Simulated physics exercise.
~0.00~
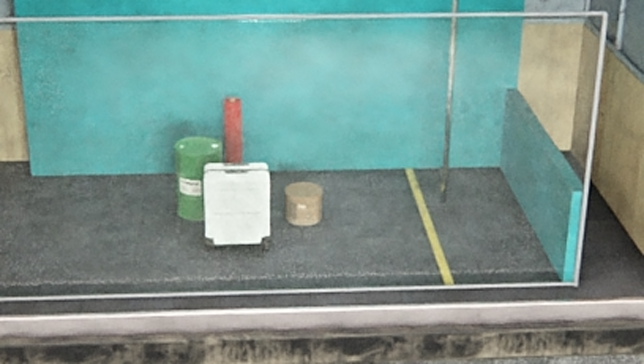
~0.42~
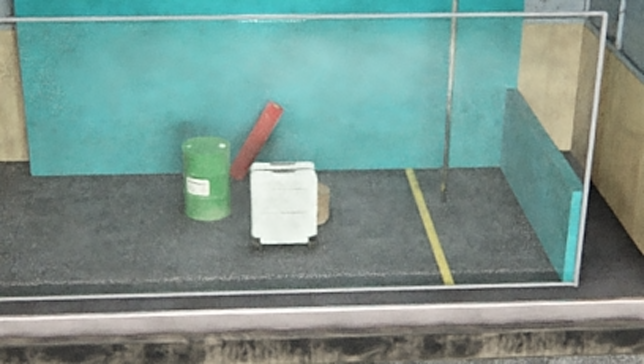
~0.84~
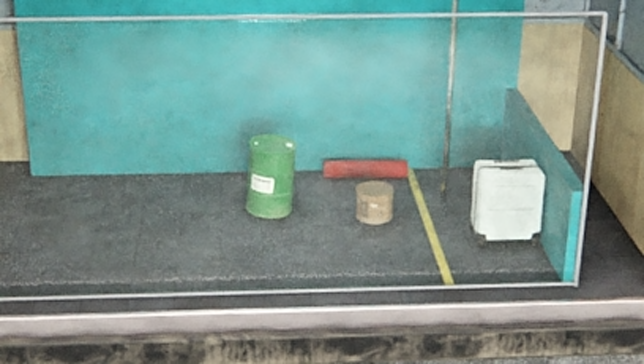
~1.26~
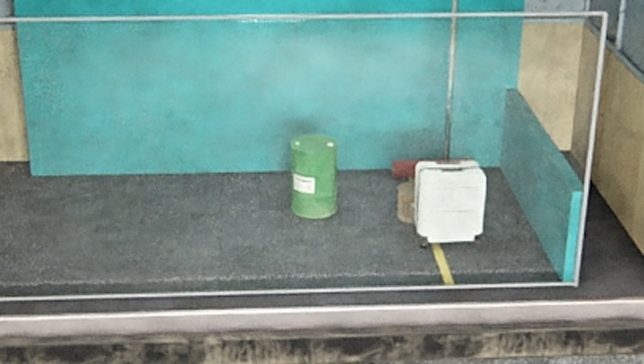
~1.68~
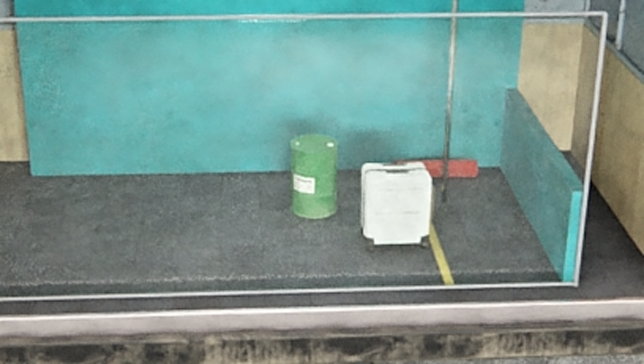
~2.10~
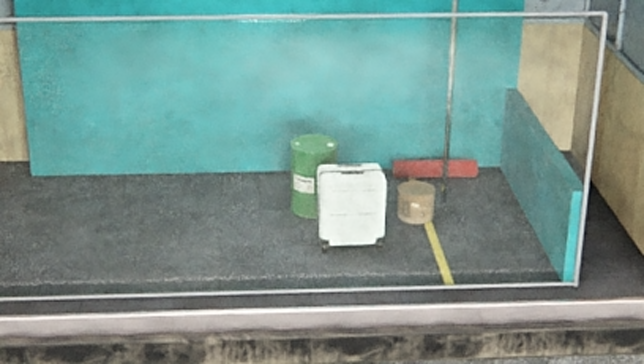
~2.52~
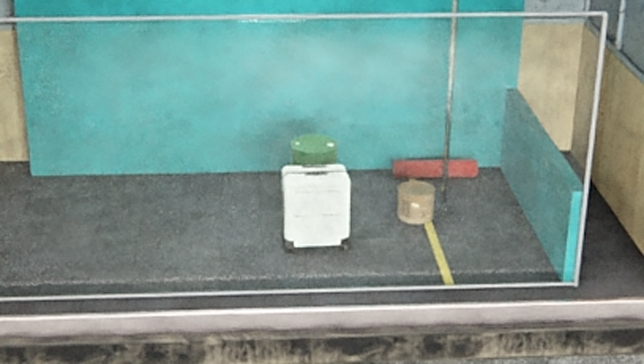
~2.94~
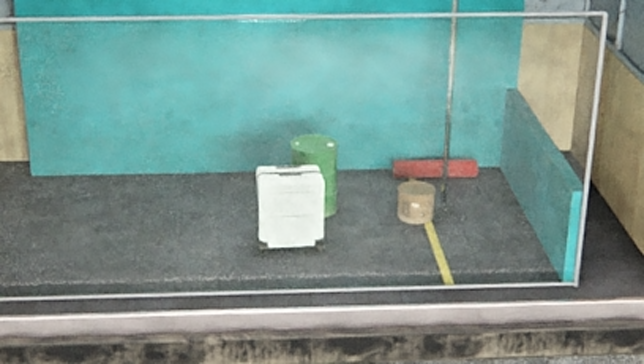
White wheeled case rolling right past a green drum and brown bucket, then back left, as a toppled red roll crosses a yellow line.
